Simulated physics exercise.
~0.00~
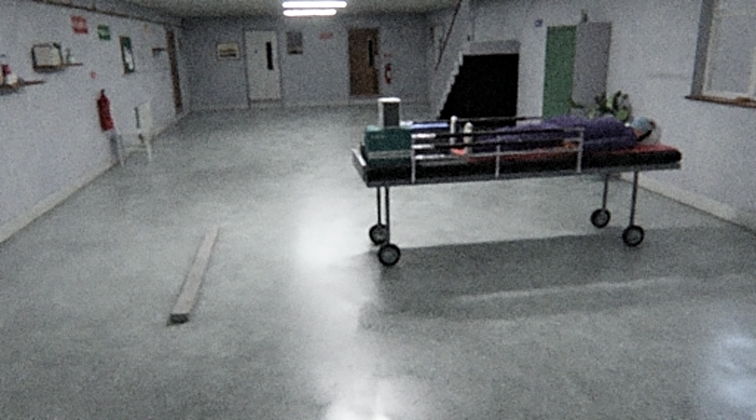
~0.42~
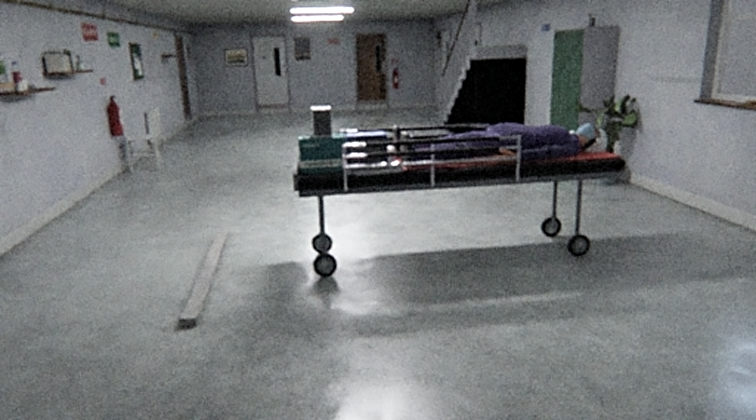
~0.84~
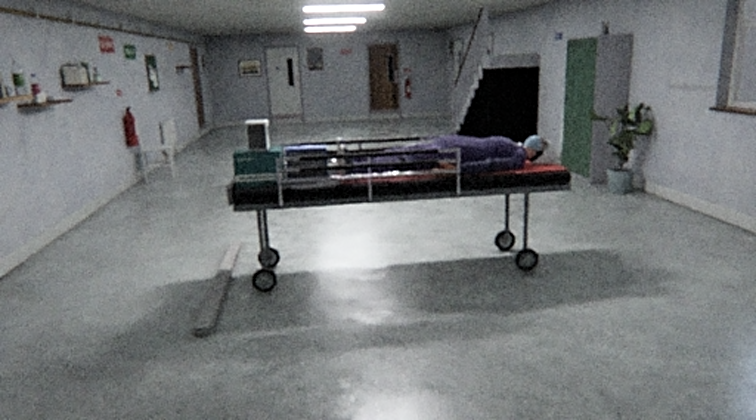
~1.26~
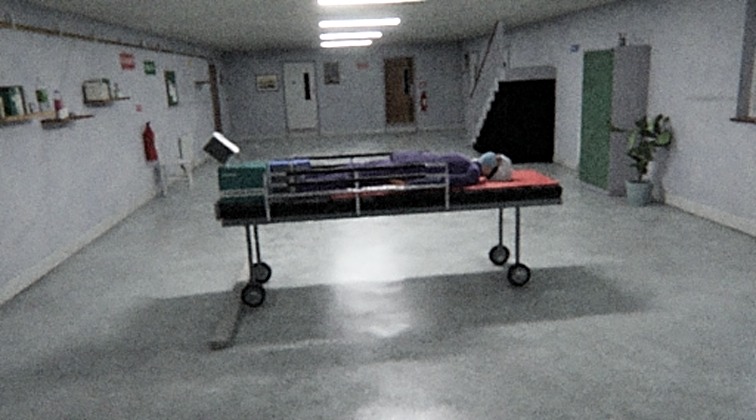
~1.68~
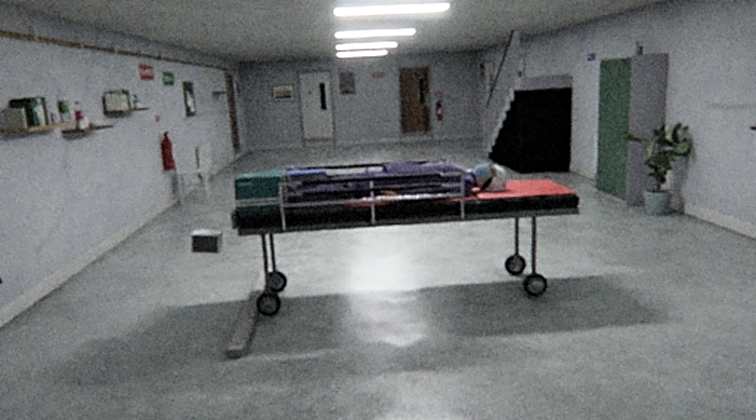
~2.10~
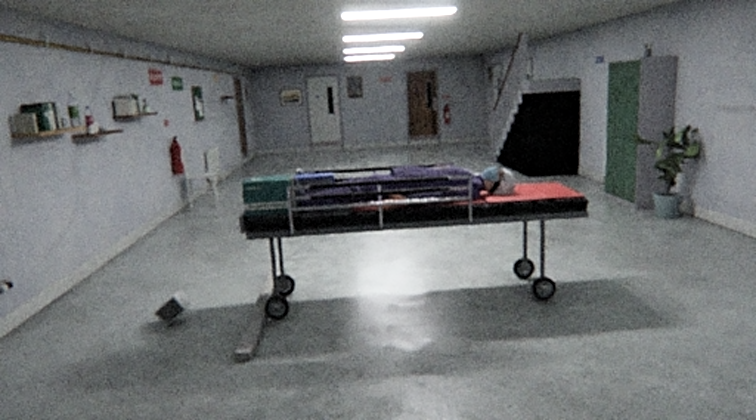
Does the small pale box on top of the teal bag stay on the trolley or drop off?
It drops off. The box tips over the left end as the trolley stops at the sill and falls towards the floor.
